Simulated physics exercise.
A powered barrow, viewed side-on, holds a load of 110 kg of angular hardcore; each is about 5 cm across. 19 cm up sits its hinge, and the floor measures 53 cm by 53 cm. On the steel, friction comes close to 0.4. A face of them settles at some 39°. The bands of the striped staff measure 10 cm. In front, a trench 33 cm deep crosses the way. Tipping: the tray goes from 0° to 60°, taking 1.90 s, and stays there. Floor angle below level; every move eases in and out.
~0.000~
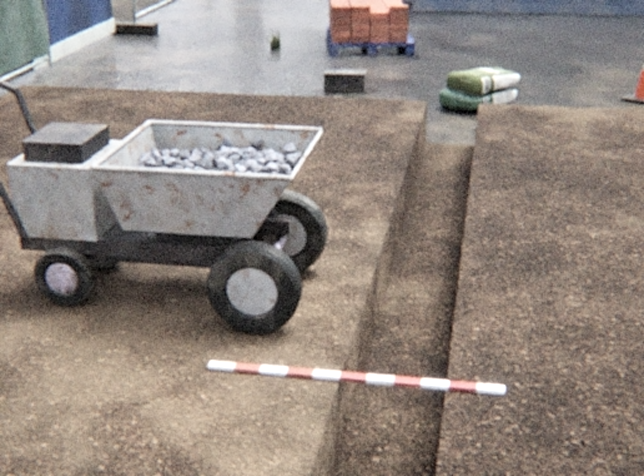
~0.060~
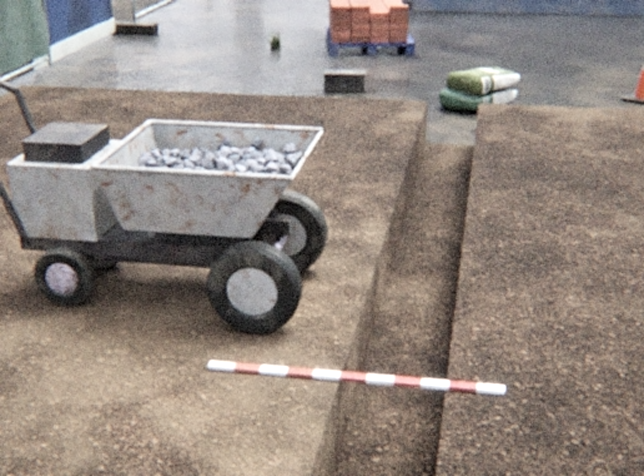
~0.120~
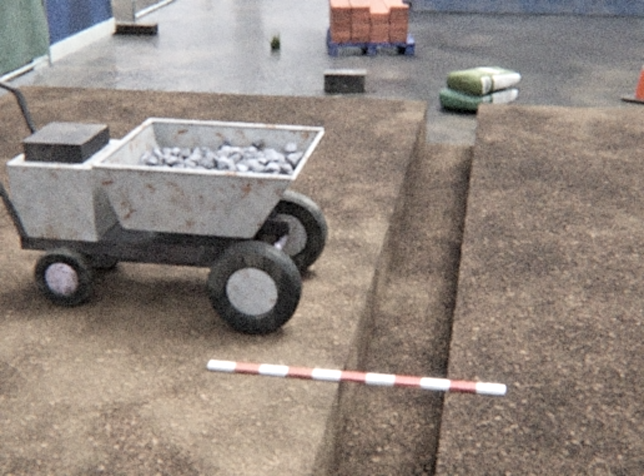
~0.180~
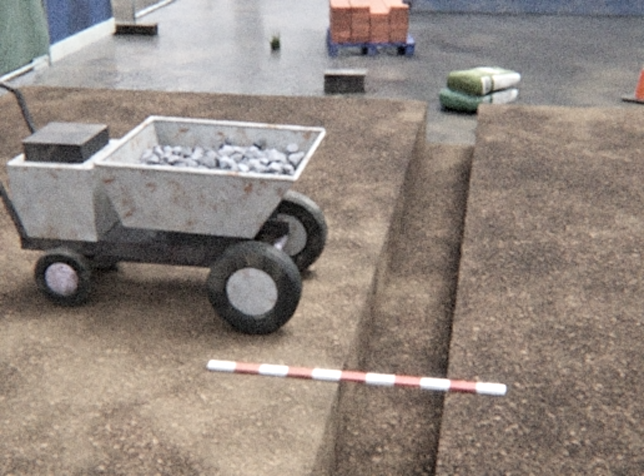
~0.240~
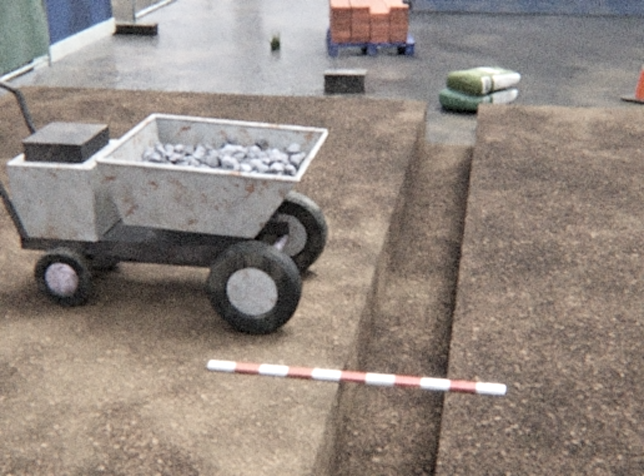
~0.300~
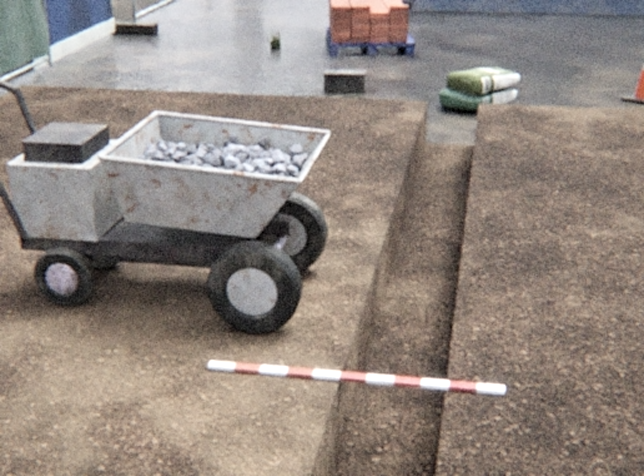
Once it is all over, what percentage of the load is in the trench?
Roughly 12 percent of the load is in the trench.
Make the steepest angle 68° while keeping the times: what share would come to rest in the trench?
Then roughly 45 percent.
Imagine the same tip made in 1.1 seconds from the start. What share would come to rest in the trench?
In that case some 20 per cent.
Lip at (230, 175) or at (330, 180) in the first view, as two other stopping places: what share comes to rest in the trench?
Near 10 then near 10 percent.
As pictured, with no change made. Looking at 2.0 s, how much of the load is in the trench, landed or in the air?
Roughly 0% by that time.
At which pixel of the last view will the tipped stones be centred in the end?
Roughly at pixel (422, 382).
After 1.4 s the floor is at 50°; 100 % in the tray; the foremost stones are at (357, 229).
After 2.0 s the floor is at 60°; 99 % in the tray, 1 % in the trench; the foremost stones are at (419, 301).
After 2.3 s the floor is at 60°; 95 % in the tray, 5 % in the trench; the foremost stones are at (450, 375).
After 4.3 s the floor is at 60°; 88 % in the tray, 12 % in the trench; the foremost stones are at (457, 367).
